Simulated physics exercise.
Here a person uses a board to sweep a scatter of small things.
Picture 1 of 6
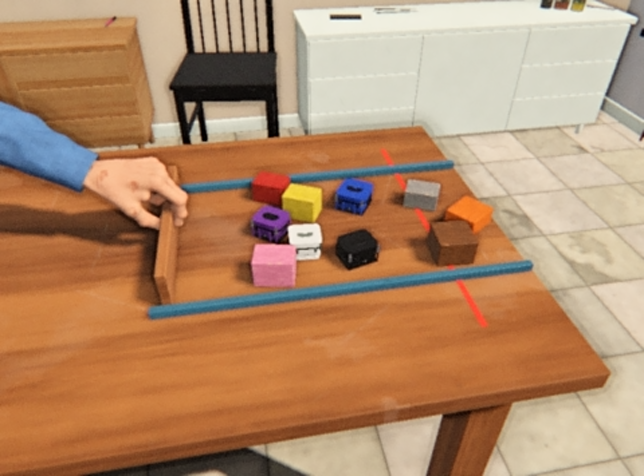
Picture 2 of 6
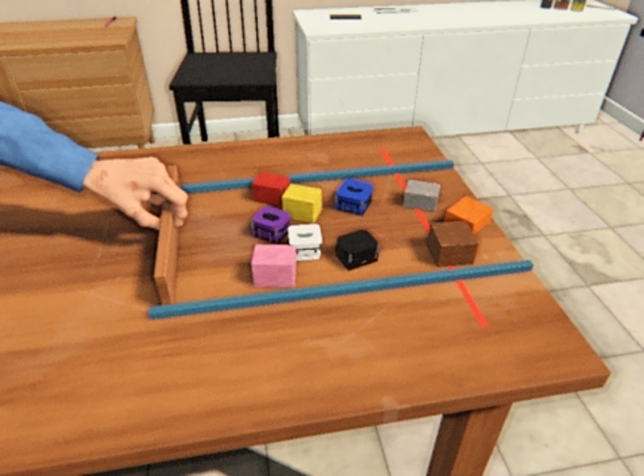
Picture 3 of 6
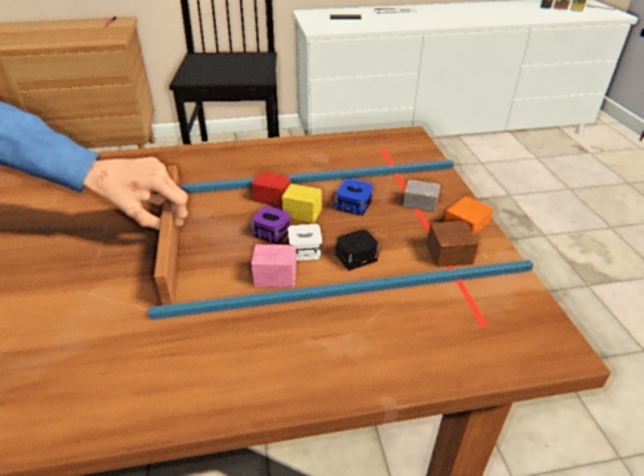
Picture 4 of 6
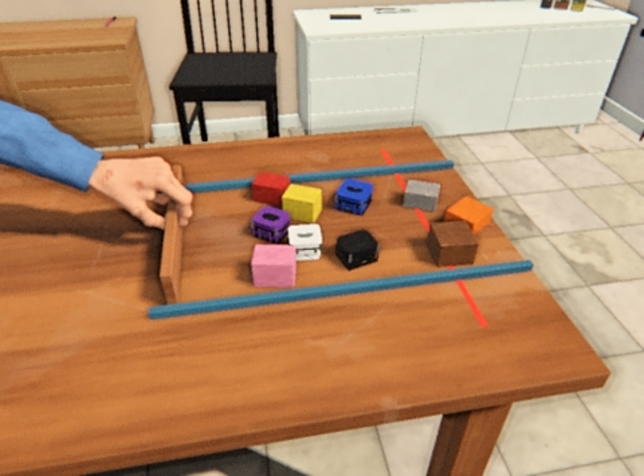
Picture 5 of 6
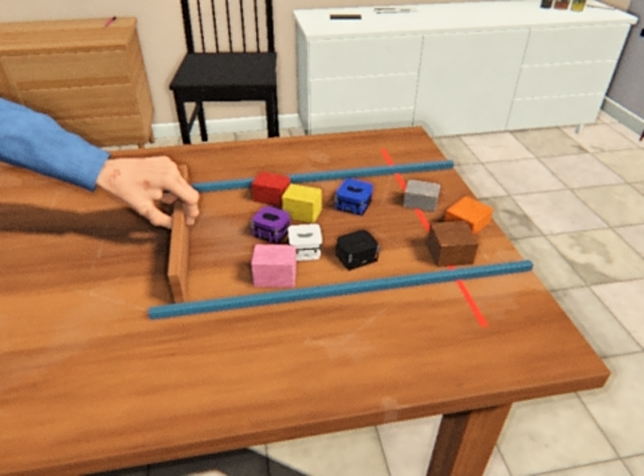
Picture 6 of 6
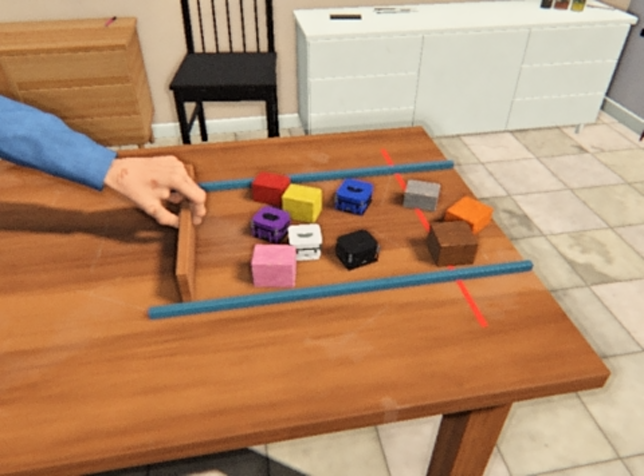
A hand in a blue sleeve held a wooden board upright on a table, then slid it slightly to the right between two blue rods, while the scattered colourful blocks stayed still.
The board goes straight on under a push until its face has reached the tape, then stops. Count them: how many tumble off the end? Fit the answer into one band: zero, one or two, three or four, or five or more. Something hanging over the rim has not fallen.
I would say one or two.
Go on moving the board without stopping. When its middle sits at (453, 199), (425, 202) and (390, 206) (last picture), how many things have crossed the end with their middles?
Per position: 5 / 2 / 0.
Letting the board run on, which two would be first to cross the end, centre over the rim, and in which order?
That would be the brown block first and then the grey block.
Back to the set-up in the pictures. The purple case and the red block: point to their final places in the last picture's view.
Purple case at (433, 202), red block at (416, 171).
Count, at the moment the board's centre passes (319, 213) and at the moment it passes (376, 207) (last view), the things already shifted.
First 7 and then 9.
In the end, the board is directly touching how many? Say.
Count: 5.
A little later, none off yet; orange block at rest near (468, 216); grey block at rest near (422, 196); brown block at rest near (452, 243).
When it is over, the number that fall off is one or two; down, brown block and grey block.
